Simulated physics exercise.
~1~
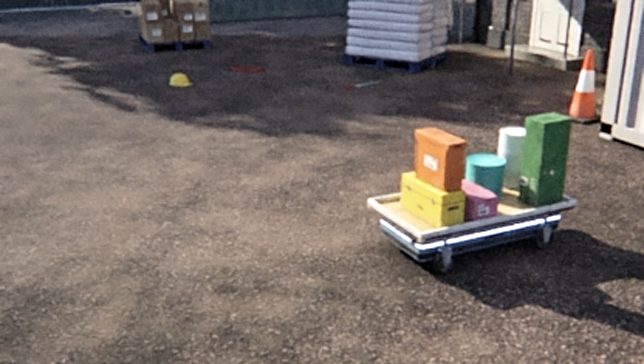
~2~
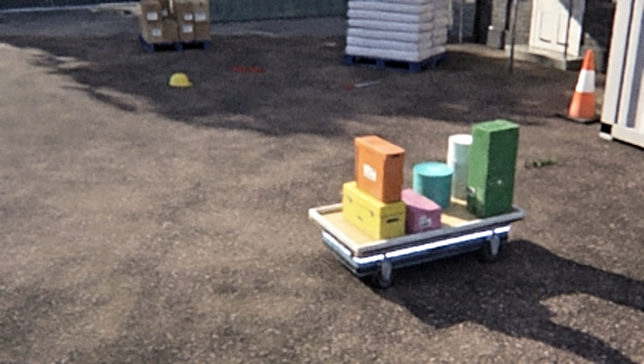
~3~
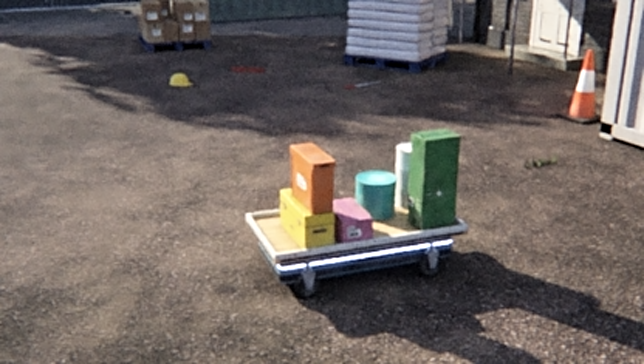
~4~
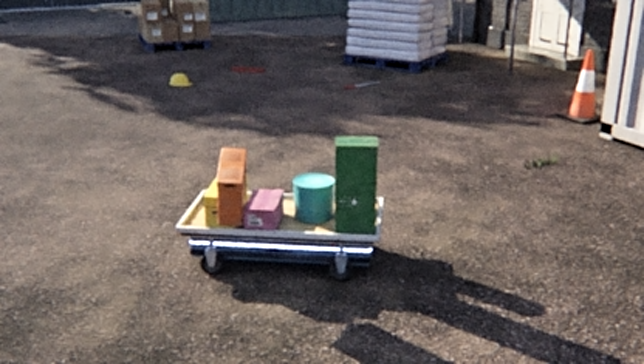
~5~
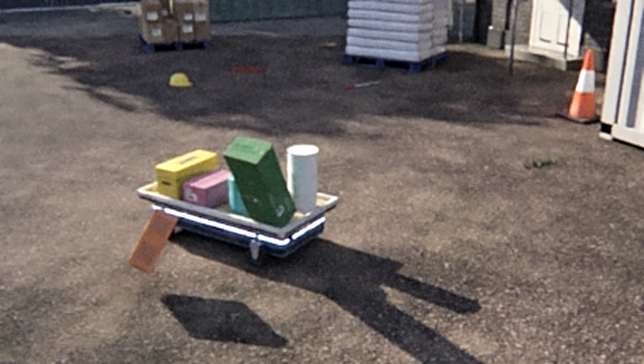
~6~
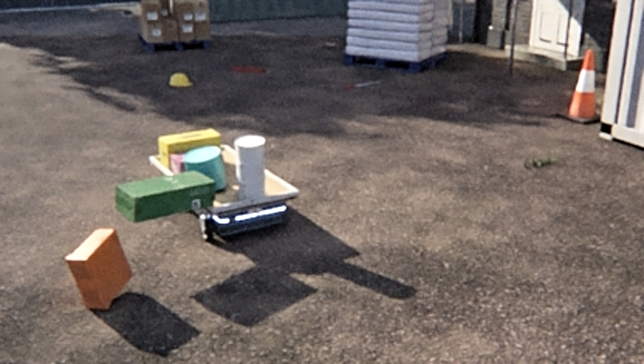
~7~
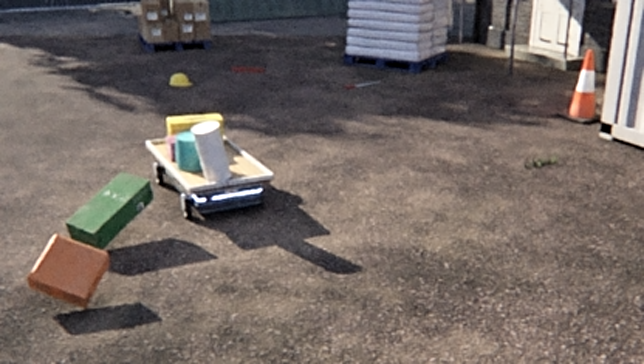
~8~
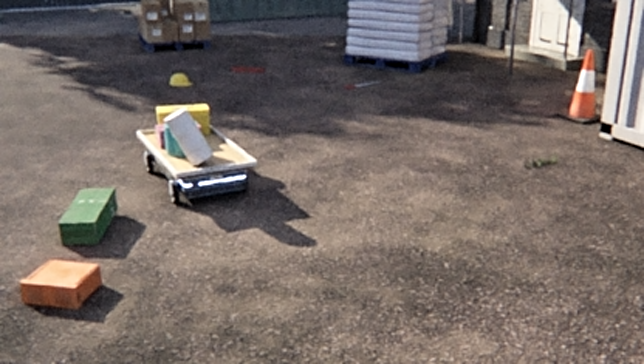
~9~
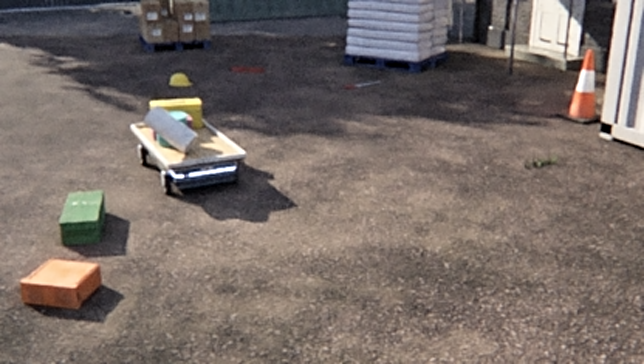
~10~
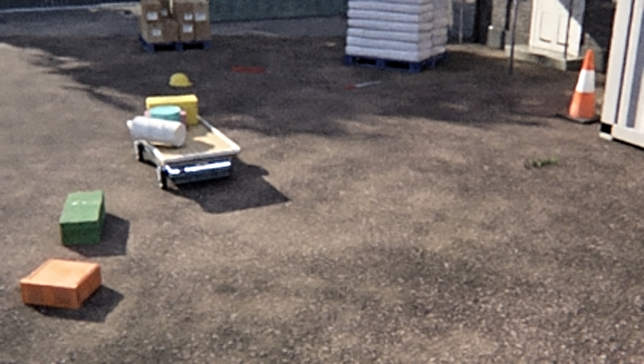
The footage shows a low wheeled cart carrying colourful boxes and cylinders leftward across a paved yard, then turning away from the viewer as an orange box and a green box tumble off, and a white canister tips over on the deck before the cart stops.
